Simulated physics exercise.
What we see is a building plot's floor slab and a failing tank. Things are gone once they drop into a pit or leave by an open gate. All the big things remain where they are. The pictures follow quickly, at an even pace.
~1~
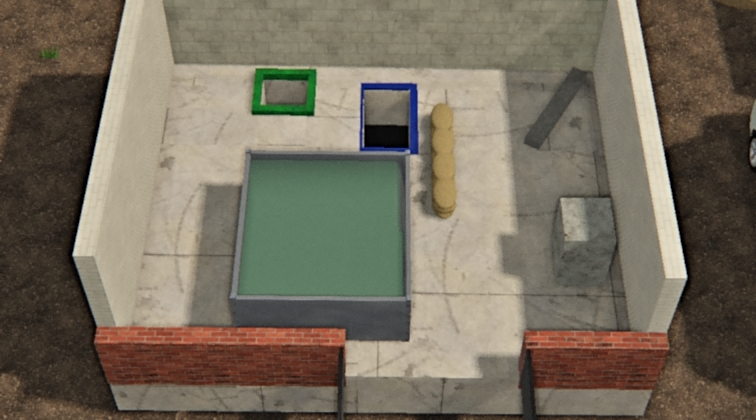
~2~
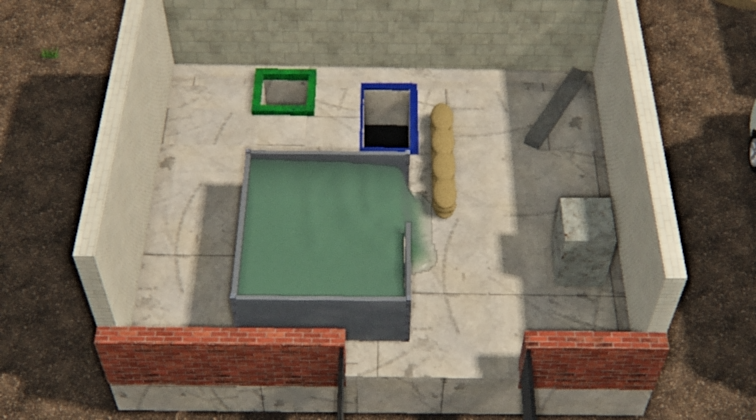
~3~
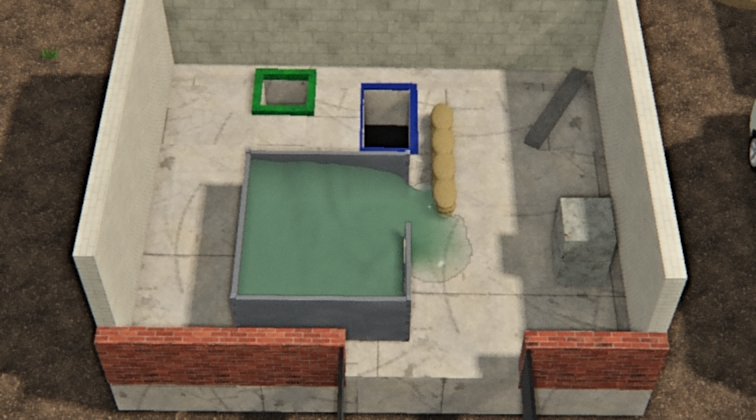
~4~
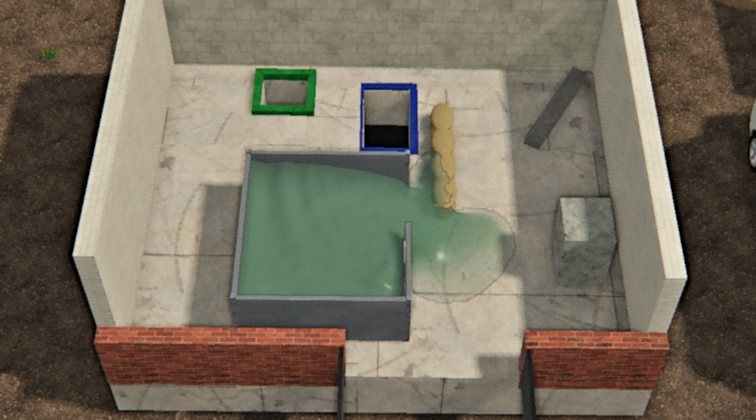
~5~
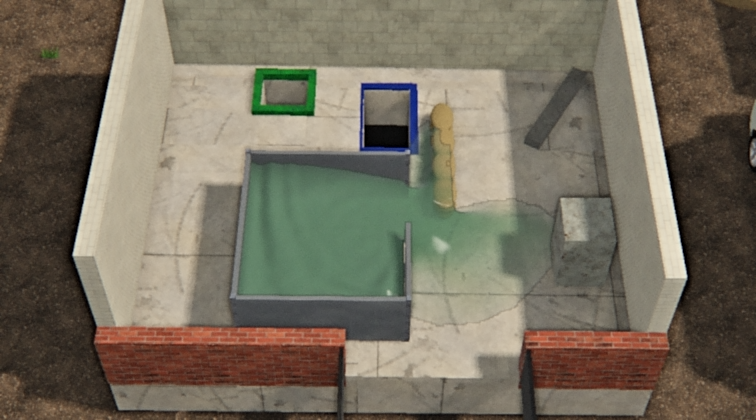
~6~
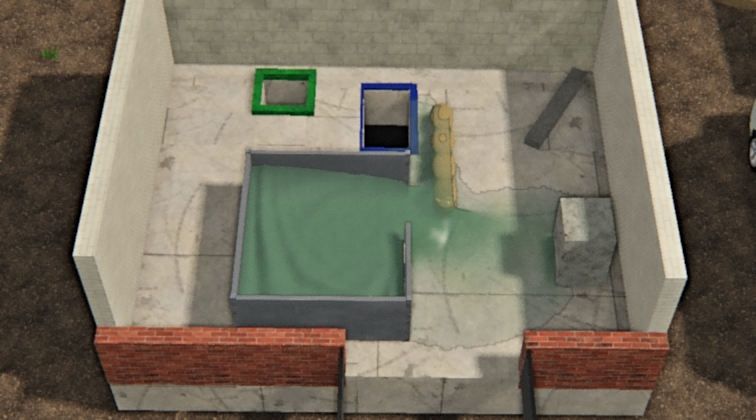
Green water pouring from a gap in the tank's right side, spreading past the sandbag row and across the slab around a concrete block.
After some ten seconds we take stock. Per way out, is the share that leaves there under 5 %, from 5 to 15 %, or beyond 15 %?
In the end I'd say the gate drains a lot - upwards of fifteen per cent; I'd say the blue pit drains a lot - upwards of fifteen per cent; I'd say the green pit drains very little - not reaching five per cent.
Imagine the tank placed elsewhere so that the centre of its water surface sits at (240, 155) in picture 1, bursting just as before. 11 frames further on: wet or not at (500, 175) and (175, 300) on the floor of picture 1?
Taking the two spots in the order asked: The first is waterlogged and the second is left untouched.
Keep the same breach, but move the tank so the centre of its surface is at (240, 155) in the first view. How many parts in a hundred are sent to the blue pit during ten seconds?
Share for the blue pit - 50 in a hundred.
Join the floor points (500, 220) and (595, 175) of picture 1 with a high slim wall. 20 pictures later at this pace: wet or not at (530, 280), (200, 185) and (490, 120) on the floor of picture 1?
Listed order - wet, dry, wet.
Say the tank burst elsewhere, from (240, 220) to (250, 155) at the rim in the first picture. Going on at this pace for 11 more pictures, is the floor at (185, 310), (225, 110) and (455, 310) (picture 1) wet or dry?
Spot by spot: Soaked through, then soaked through, then unaffected.
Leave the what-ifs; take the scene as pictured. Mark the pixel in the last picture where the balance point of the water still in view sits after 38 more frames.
I'd put it at around (447, 220).
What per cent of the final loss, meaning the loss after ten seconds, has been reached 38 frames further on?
Approximately 65 %.
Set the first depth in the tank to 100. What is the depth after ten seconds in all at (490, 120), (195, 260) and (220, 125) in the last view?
I'd put them at close to 14 per cent, then 2 per cent, then 2 per cent.
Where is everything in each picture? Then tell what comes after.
In the first picture, still water in the tank at (325, 225).
In the second picture, water pours out at (405, 218) and has run to (423, 268).
In the third picture, water pours out at (405, 219) and has run to (462, 262).
In the fourth picture, the front is at (509, 245), out from the gap at (404, 220).
In the fifth picture, the front is at a hidden place, out from the gap at (404, 220).
In the sixth picture, water pours out at (405, 219) and has run to a hidden place.
A moment on, water covers 35 % of the floor; the gate 0 %, the blue pit 2 %, the green pit 0 %.
Next, water covers 50 % of the floor; the gate 0 %, the blue pit 4 %, the green pit 0 %.
Then, water covers 55 % of the floor; the gate 2 %, the blue pit 7 %, the green pit 0 %.
Later, water covers 70 % of the floor; the gate 10 %, the blue pit 15 %, the green pit 0 %.
In the end, water covers 85 % of the floor; the gate 17 %, the blue pit 22 %, the green pit 0 %.
